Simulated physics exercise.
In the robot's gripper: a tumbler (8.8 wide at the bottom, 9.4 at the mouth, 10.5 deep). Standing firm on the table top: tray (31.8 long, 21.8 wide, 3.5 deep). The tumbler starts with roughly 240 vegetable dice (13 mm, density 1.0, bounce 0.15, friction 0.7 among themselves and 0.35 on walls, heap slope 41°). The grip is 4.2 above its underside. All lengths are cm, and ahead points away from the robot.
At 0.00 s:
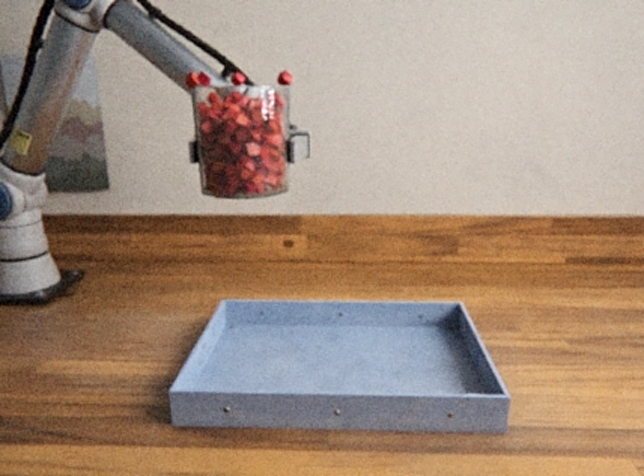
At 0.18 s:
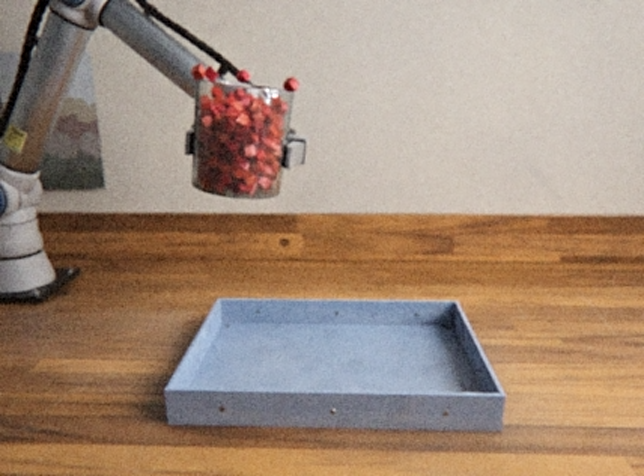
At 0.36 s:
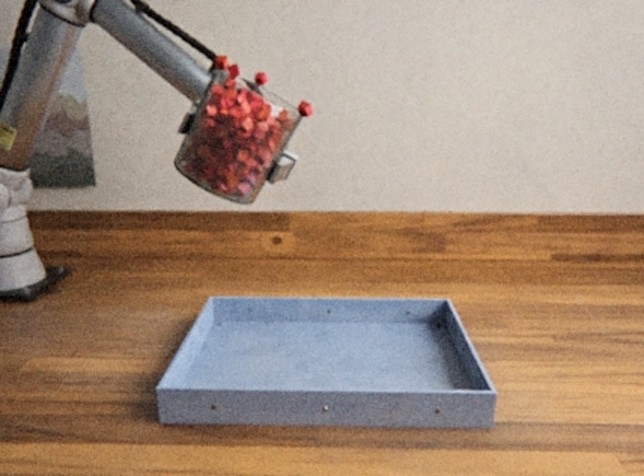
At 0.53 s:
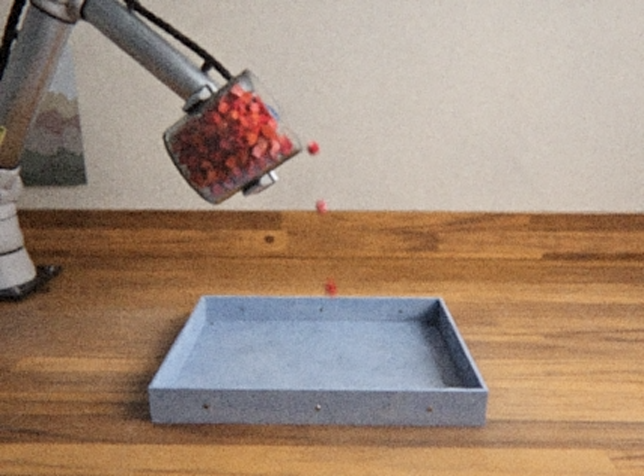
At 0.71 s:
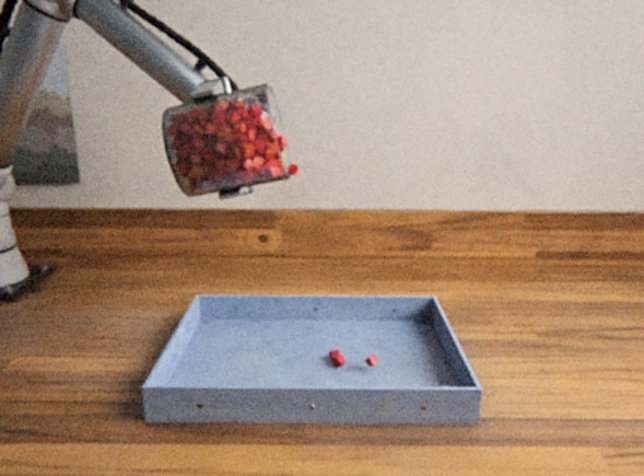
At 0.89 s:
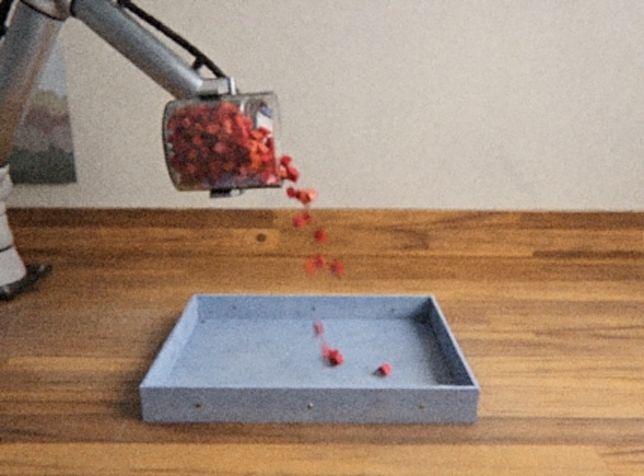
The clip opens with a robot arm holding a clear tumbler heaped with red vegetable dice above an empty blue-grey tray on a wooden table. The arm tips the tumbler steadily rightward until it lies nearly sideways; a few pieces drop into the tray, then a thicker trickle tumbles from the rim.
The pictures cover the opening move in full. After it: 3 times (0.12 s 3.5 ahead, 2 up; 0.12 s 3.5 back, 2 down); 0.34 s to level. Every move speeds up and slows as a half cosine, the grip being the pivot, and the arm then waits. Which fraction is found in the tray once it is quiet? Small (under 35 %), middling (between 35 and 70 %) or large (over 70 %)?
A large share, over 70 %, ends in the tray.
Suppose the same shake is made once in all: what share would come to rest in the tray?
In that case some 60 per cent.
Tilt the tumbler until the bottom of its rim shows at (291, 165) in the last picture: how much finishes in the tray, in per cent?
About 55 per cent.
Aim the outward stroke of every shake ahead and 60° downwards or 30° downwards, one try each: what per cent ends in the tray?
Some 20 and 55 per cent.
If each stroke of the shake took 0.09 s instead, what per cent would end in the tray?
Then about 95 per cent.
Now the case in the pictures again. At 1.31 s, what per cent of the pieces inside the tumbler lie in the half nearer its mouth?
About 90 per cent.
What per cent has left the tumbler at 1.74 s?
Some 90 per cent.
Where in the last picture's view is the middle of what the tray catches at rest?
Around (360, 354).
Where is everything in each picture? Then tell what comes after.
In the first picture, tumbler middle at (243, 141), level; upper third of the load around (245, 121), from x 190 to 285, top at y 80; 238 in the tumbler.
In the second picture, tumbler middle at (241, 140), tilted 8° forward; upper third of the load around (240, 120), from x 200 to 290, top at y 70.
In the third picture, tumbler middle at (237, 139), tilted 30° forward; upper third of the load around (236, 119), from x 190 to 305, top at y 65.
In the fourth picture, tumbler middle at (232, 141), tilted 56° forward; upper third of the load around (231, 123), from x 180 to 330, top at y 95; 235 in the tumbler, 3 in flight or on a rim.
In the fifth picture, tumbler middle at (228, 143), tilted 78° forward; upper third of the load around (221, 125), from x 175 to 370, top at y 105; 235 in the tumbler, 3 in the tray.
In the sixth picture, tumbler middle at (226, 144), tilted 86° forward; upper third of the load around (206, 128), from x 175 to 385, top at y 105; 223 in the tumbler, 5 in the tray, 10 in flight or on a rim.
After 1.31 s, tilted 86° forward, highest piece 26 above the table; 126 in the tray, 101 in the tumbler, 11 in flight or on a rim.
After 1.74 s, tilted 59° forward, highest piece 26 above the table; 216 in the tray, 22 in the tumbler.
After 2.15 s, level, highest piece 25 above the table; 216 in the tray, 22 in the tumbler.
After 3.20 s, level, highest piece 25 above the table; 216 in the tray, 22 in the tumbler.
At rest, 216 in the tray, 22 in the tumbler. That is 91 % in the tray.
